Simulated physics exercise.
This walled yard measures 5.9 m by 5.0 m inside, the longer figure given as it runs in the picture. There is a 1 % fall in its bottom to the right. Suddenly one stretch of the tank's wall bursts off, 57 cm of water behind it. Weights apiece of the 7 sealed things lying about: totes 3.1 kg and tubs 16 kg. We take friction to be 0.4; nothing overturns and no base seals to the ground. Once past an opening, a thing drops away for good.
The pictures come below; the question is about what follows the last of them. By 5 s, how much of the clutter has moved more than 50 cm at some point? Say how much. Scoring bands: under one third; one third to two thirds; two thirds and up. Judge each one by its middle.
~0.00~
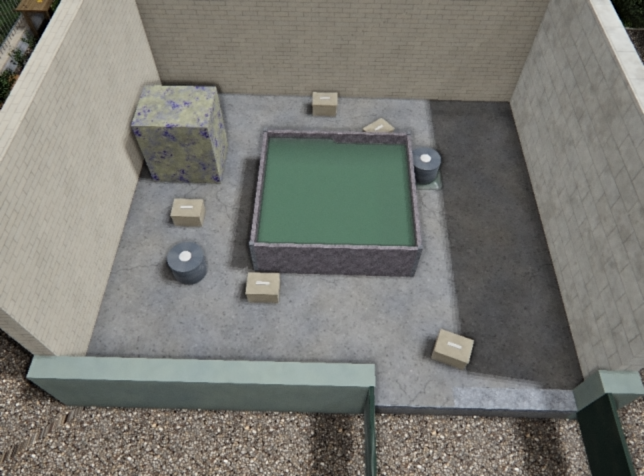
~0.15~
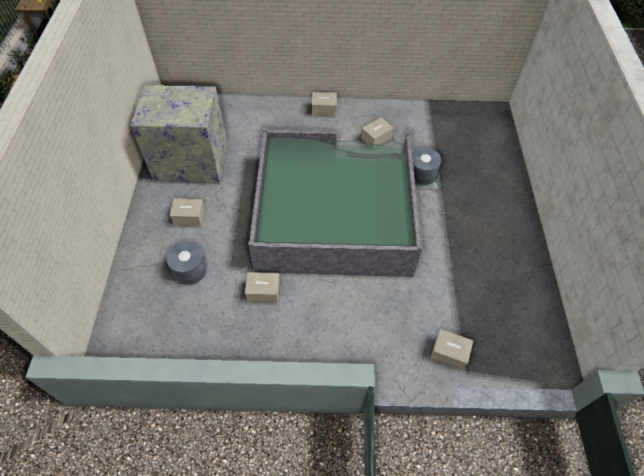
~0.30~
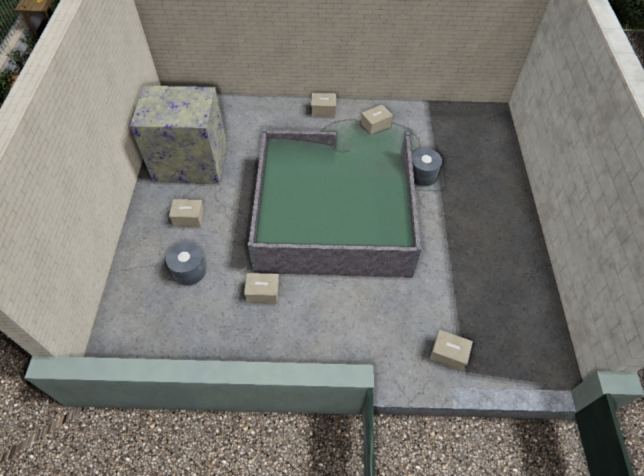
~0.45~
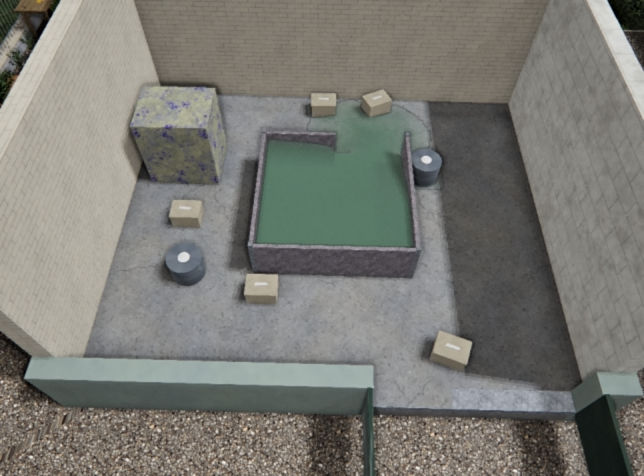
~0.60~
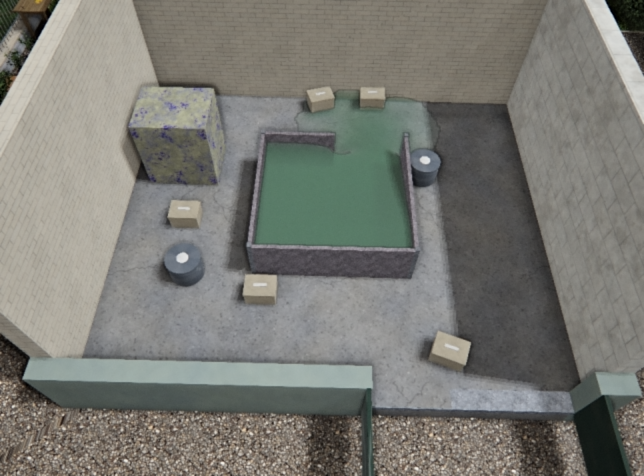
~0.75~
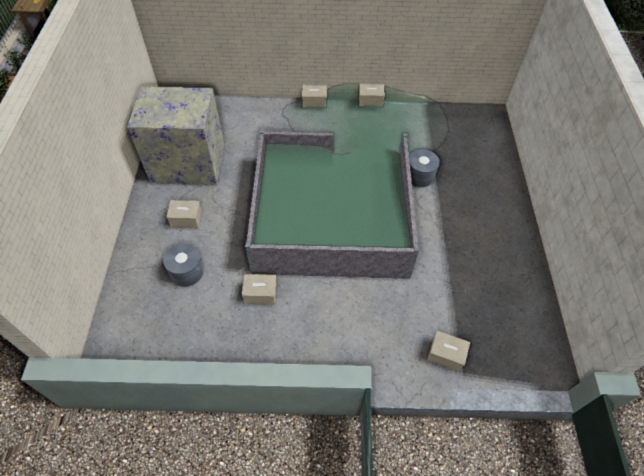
Band: One third to two thirds.
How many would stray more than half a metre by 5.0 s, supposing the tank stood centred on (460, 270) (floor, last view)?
3.
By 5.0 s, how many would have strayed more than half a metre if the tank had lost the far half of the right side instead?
The answer then is 4.
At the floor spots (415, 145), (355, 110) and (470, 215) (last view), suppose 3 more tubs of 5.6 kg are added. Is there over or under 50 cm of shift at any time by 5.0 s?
Order as given: Goes farther, goes farther, goes farther.
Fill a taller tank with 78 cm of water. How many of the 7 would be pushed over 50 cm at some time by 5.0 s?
Then it comes to 3.
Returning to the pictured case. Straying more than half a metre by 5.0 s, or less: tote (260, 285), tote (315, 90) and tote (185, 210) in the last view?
Within the mark, beyond the mark, within the mark.
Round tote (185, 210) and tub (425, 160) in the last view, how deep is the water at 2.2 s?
Depths: Near 0 cm, then near 0 cm.
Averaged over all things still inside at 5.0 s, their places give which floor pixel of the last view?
Roughly at (282, 195).
After 1.1 s 1 of 7 are over 50 cm from their spots; 1 afloat.
After 2.2 s 2 of 7 are over 50 cm from their spots; 1 afloat.
After 3.5 s 2 of 7 are over 50 cm from their spots; 2 afloat.
After 5.0 s 3 of 7 are over 50 cm from their spots, and 3 have been at some point; 2 afloat.
